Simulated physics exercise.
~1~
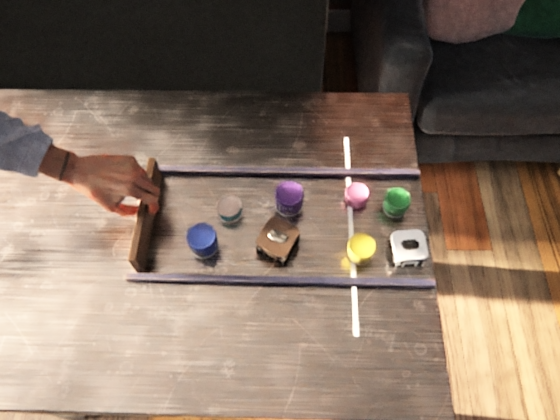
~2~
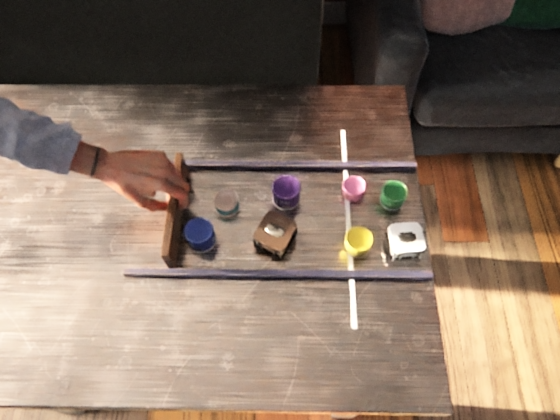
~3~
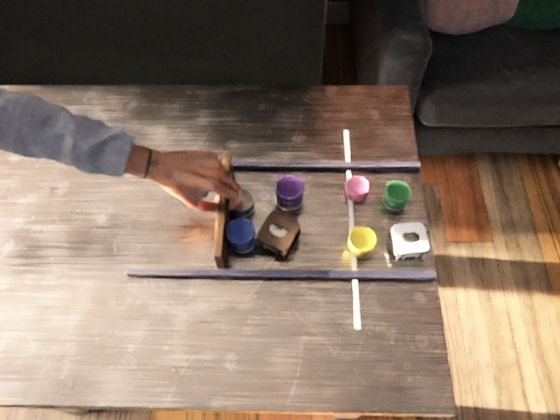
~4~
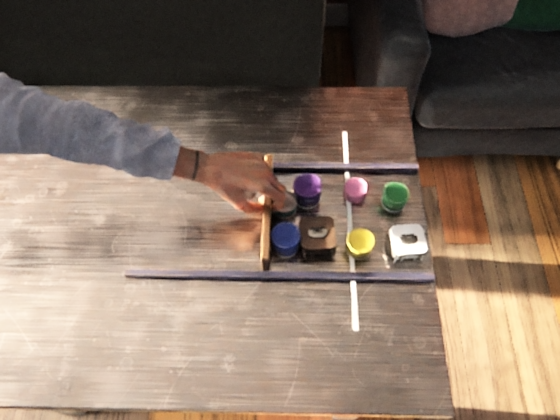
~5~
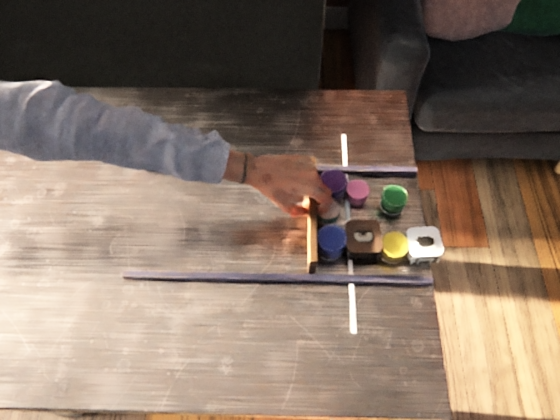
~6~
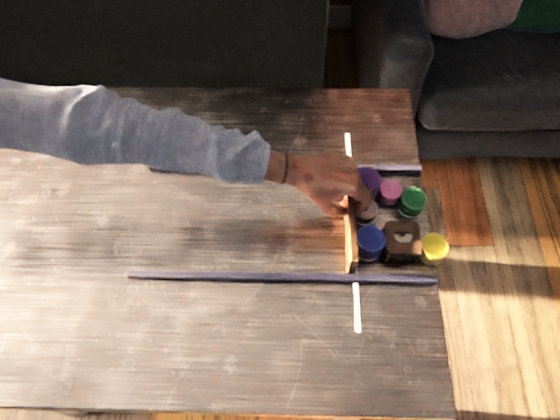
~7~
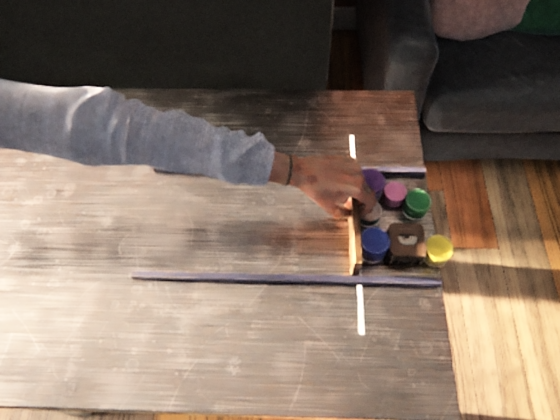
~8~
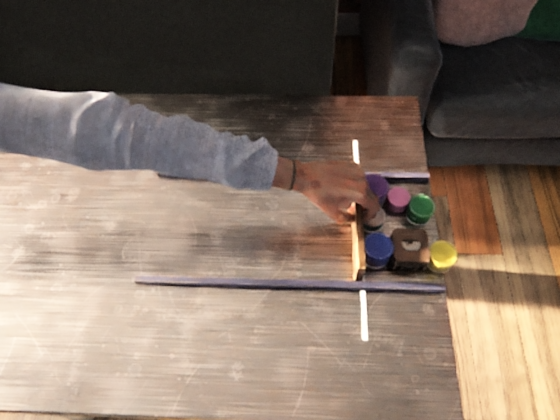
The video shows a hand pushing an upright board rightward between two dark strips on a wooden table, gathering colorful pots and small cases toward the edge. The white case drops off the end, and the board stops at the white tape with the remaining items still on the table.
